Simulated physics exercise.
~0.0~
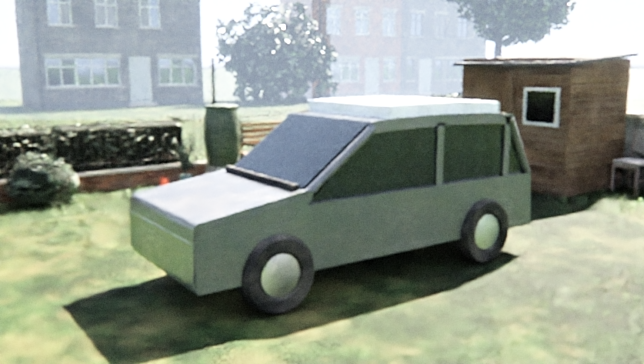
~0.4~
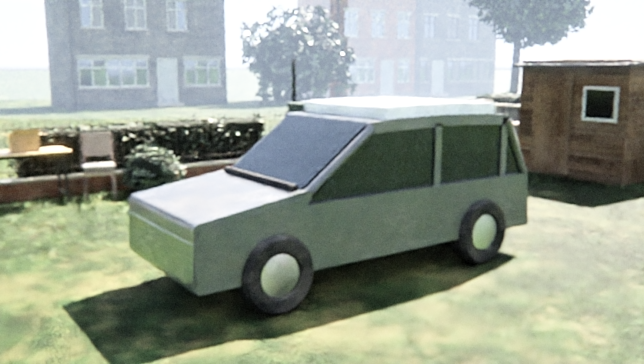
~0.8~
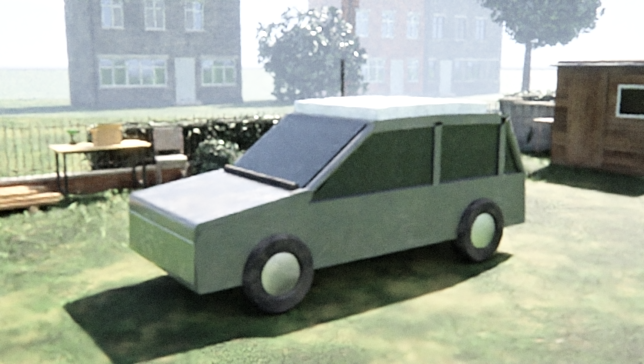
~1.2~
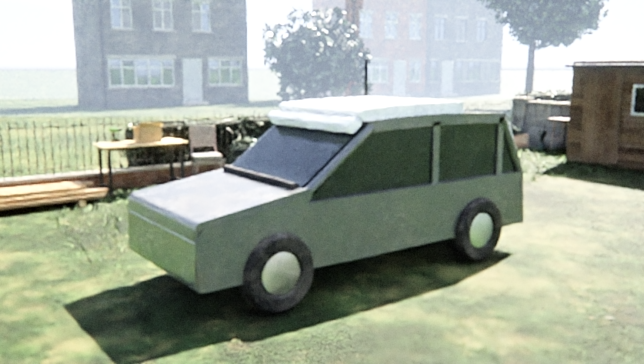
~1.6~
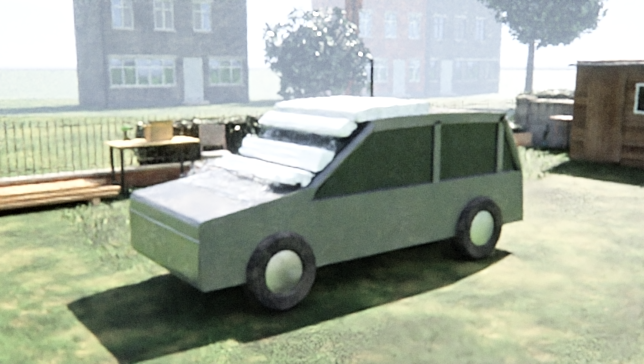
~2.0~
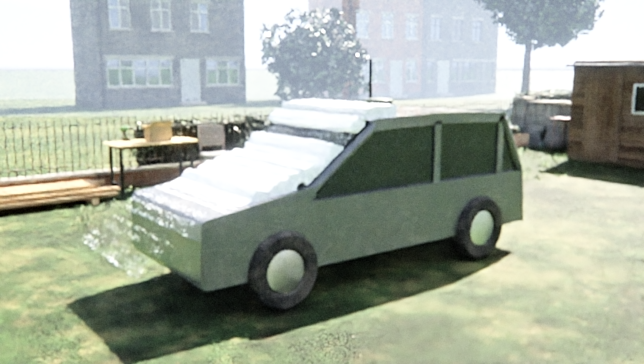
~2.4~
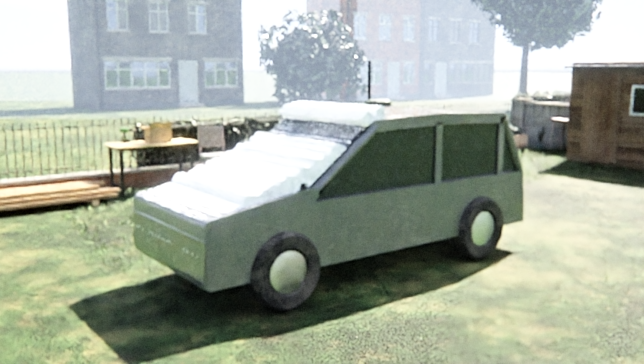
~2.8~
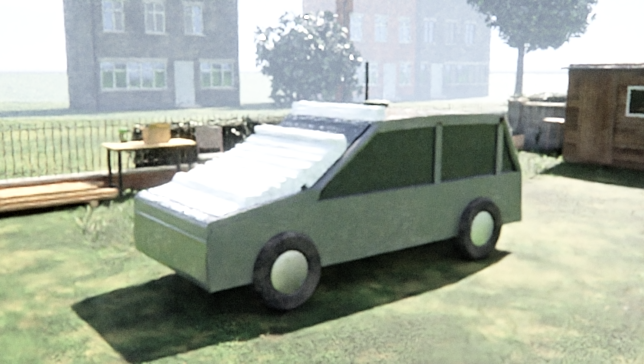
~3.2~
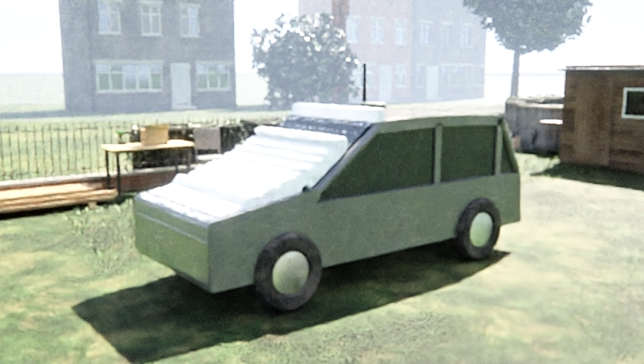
The video shows a boxy green estate car moving across a sunlit lawn past a shed and garden furniture with a slab of snow on its roof. As it stops, the snow slides forward down the windscreen onto the bonnet, where most settles in rumpled layers, leaving a little on the roof.
